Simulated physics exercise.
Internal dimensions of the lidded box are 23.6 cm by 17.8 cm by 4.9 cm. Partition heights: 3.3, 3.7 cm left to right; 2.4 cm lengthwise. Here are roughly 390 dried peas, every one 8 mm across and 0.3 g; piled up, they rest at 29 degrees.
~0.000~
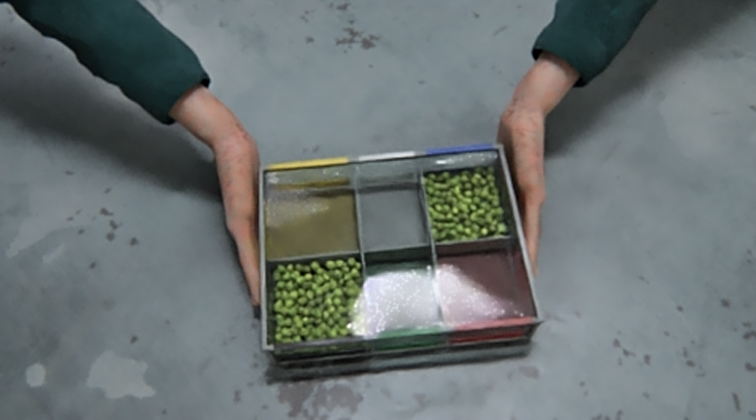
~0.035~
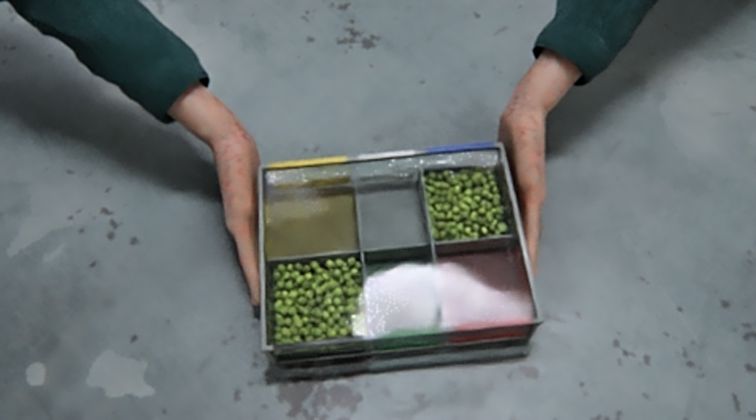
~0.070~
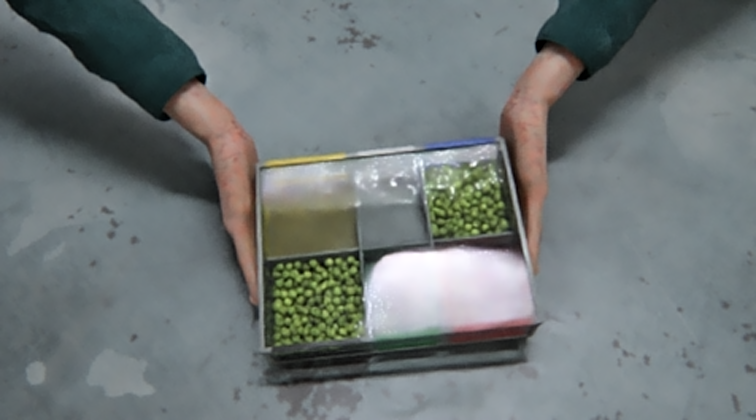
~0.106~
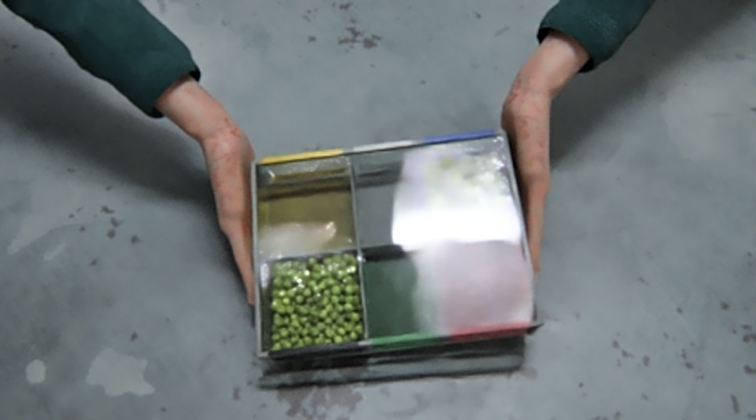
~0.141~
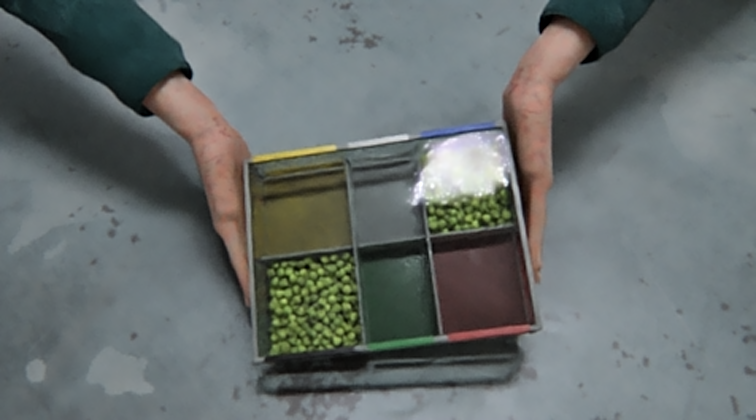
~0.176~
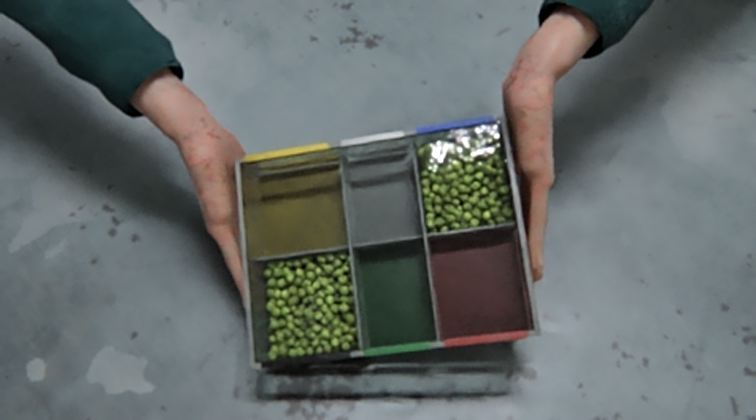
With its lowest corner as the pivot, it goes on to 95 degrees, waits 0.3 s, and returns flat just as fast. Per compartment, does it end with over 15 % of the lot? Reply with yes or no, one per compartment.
Red yes, blue no, green yes, yellow no, white no, black yes.
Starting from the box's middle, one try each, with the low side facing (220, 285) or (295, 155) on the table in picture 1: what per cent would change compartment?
Near 15 and 45 per cent, in that order.
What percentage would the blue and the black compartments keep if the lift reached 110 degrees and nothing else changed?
Then blue would get 0 per cent and black 60 per cent.
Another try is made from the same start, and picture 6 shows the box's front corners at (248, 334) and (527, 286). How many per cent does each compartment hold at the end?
Red 0, blue 45, green 0, yellow 20, white 5, black 35.
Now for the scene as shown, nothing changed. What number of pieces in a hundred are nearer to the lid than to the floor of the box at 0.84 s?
Roughly 60 per cent.
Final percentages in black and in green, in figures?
Black 55 %, green 20 %.
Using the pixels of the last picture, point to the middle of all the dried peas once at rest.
Approximately (354, 323) in the last view.
After 0.84 s, tilt 95 degrees; red 25 %, blue 10 %, green 15 %, black 50 %.
After 1.28 s, tilt 52 degrees; red 20 %, green 20 %, black 55 %.
Then, at 1.79 s, tilt 0 degrees; red 20 %, green 20 %, black 55 %.
At rest (2.3 s), red 20 %, blue 0 %, green 20 %, yellow 0 %, white 0 %, black 55 %.
